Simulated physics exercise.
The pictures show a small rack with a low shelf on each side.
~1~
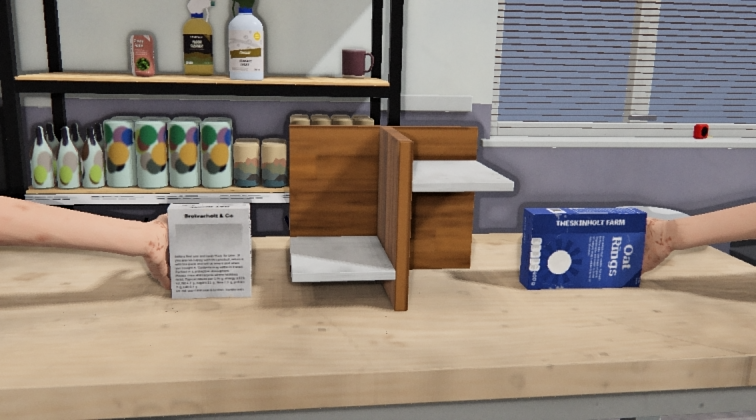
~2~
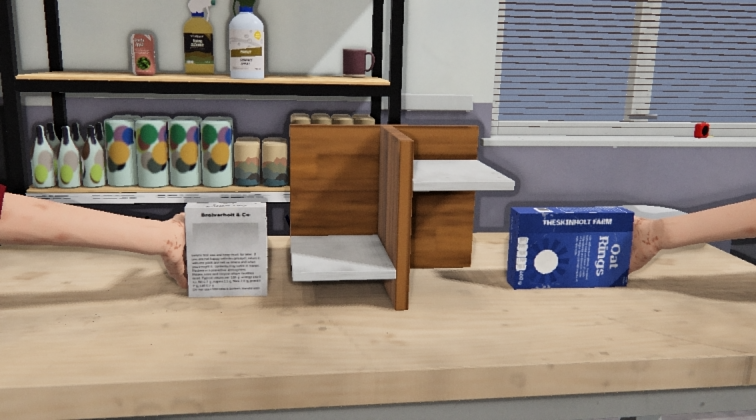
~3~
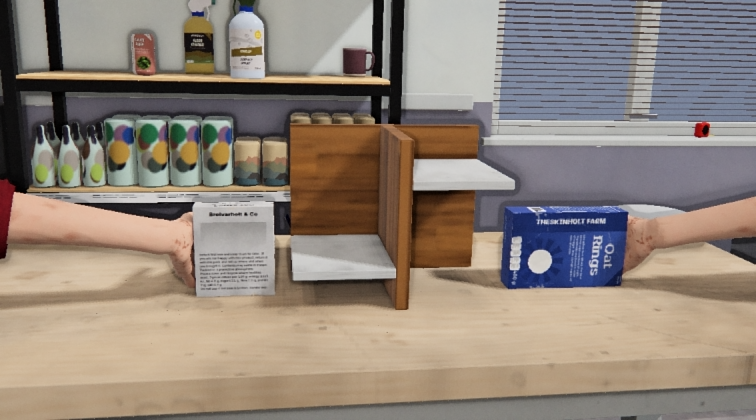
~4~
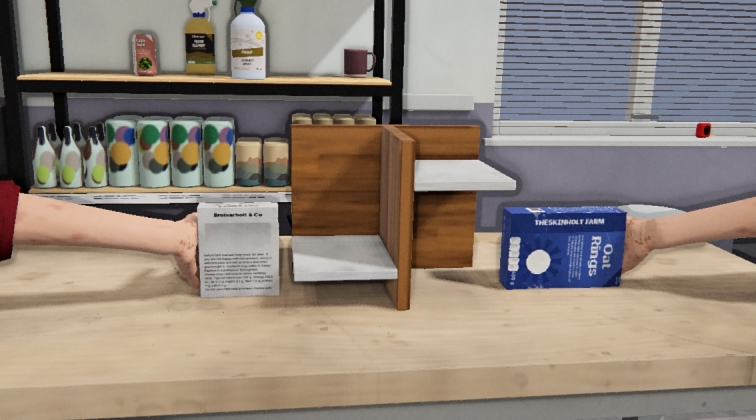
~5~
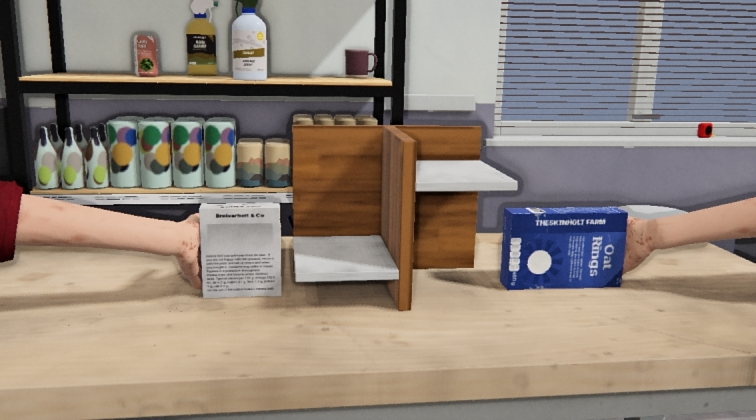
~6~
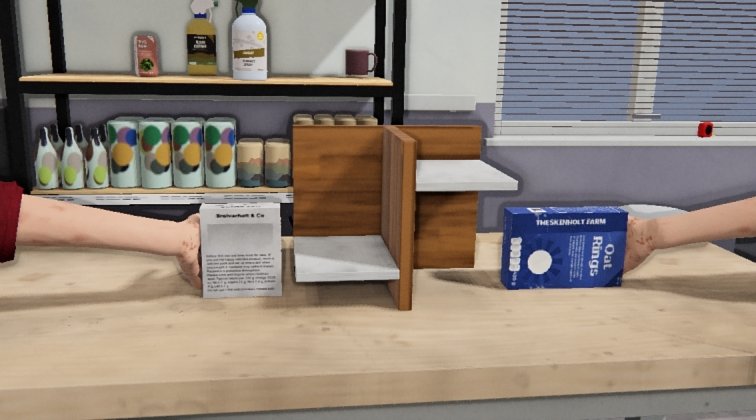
Two hands sliding a white packet and a blue packet slightly inward across a wooden table, either side of a small rack.
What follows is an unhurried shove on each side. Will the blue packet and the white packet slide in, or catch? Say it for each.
Here the blue packet goes under, the white packet stops at the shelf.
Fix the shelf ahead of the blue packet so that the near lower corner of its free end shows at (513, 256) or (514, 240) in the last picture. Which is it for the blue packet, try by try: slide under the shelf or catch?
In that order, it is too tall; is too tall.
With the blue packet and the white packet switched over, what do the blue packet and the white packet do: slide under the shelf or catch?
The blue packet is stopped, the white packet clears the shelf.
Then, 0.32 s after the last picture, blue packet sliding up to the opening near (541, 248); white packet stopped at the opening near (256, 250).
Then, 0.62 s after the last picture, blue packet part of the way in near (503, 249); white packet stopped at the opening near (256, 250).
At rest, the blue packet slides in, near (468, 250); the white packet catches on the edge, near (256, 250).
